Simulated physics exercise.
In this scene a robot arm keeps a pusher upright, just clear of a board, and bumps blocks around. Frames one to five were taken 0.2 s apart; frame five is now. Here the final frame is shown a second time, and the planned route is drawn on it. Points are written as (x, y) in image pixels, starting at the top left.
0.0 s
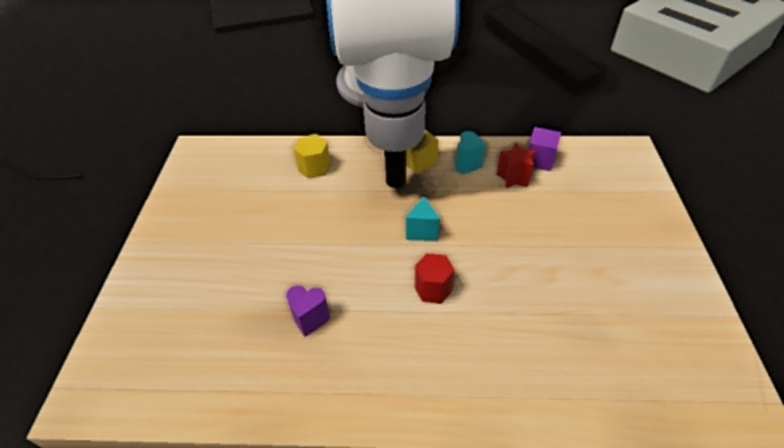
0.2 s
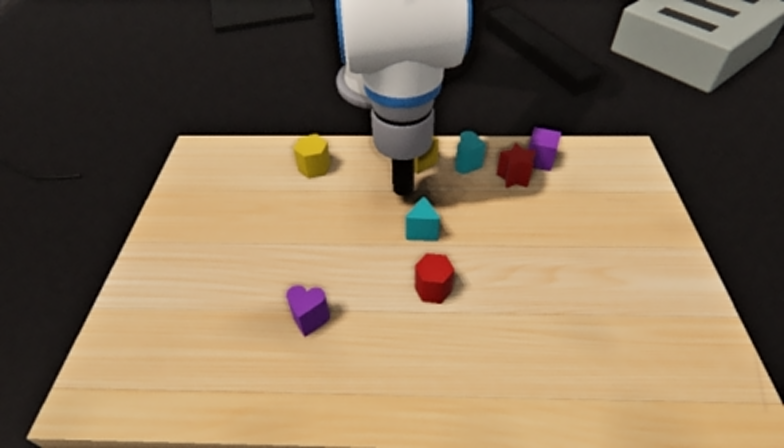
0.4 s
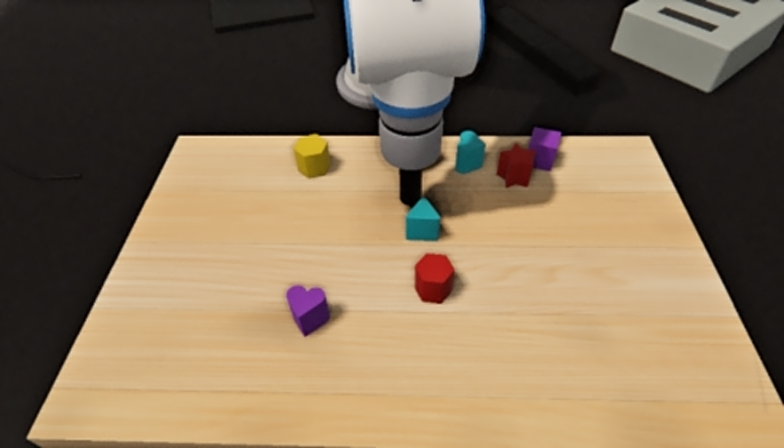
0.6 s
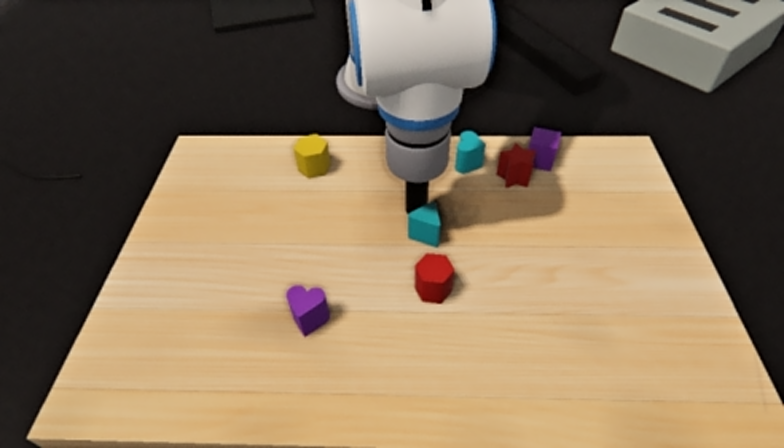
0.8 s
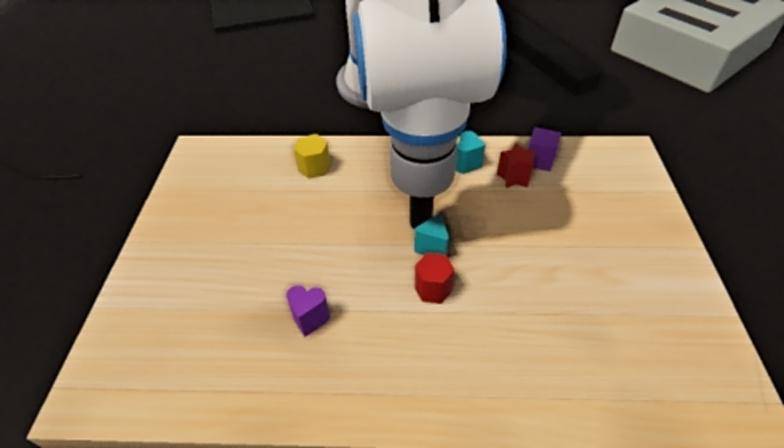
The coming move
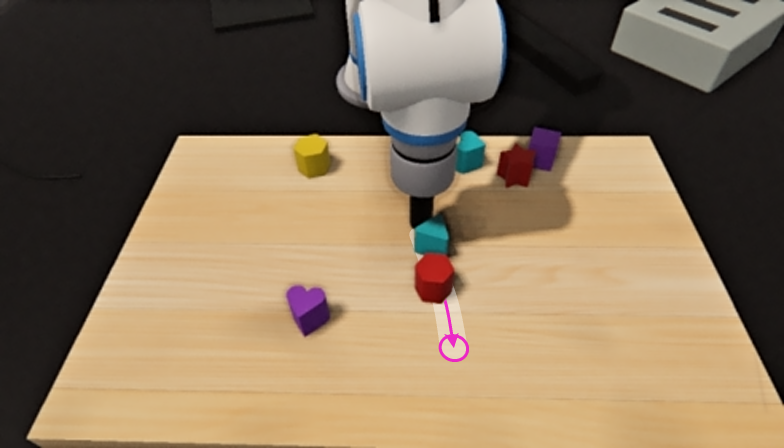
A white robot arm moved its black tip a short way forward over a wooden board scattered with coloured blocks, then nudged the turquoise triangular block slightly toward the red hexagonal one.
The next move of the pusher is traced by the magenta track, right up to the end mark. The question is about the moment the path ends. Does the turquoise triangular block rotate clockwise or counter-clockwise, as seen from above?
From above, the turn goes anticlockwise.
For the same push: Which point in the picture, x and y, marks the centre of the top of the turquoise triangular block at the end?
In the picture, it is at (471, 269).
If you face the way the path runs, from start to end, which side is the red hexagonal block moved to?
Out to the right.
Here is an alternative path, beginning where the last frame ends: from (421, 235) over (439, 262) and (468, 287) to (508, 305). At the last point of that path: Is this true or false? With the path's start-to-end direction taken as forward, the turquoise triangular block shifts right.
This is true.
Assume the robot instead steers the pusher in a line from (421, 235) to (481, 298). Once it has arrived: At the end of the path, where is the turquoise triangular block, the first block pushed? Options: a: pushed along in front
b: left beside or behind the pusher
My pick is a.
The drawn path runs from (421, 235) through (433, 268) and (446, 305) to (454, 348).
What follows on the original path. One third of the way, pusher (434, 257); turquoise triangular block (460, 256); red hexagonal block (438, 274), turned 25° clockwise.
Two thirds of the way, pusher (447, 295); turquoise triangular block (471, 269), turned 60° anticlockwise; red hexagonal block (440, 310), turned 70° clockwise.
At the end, pusher (455, 338); turquoise triangular block (471, 269), turned 60° anticlockwise; red hexagonal block (431, 348), turned 110° clockwise.
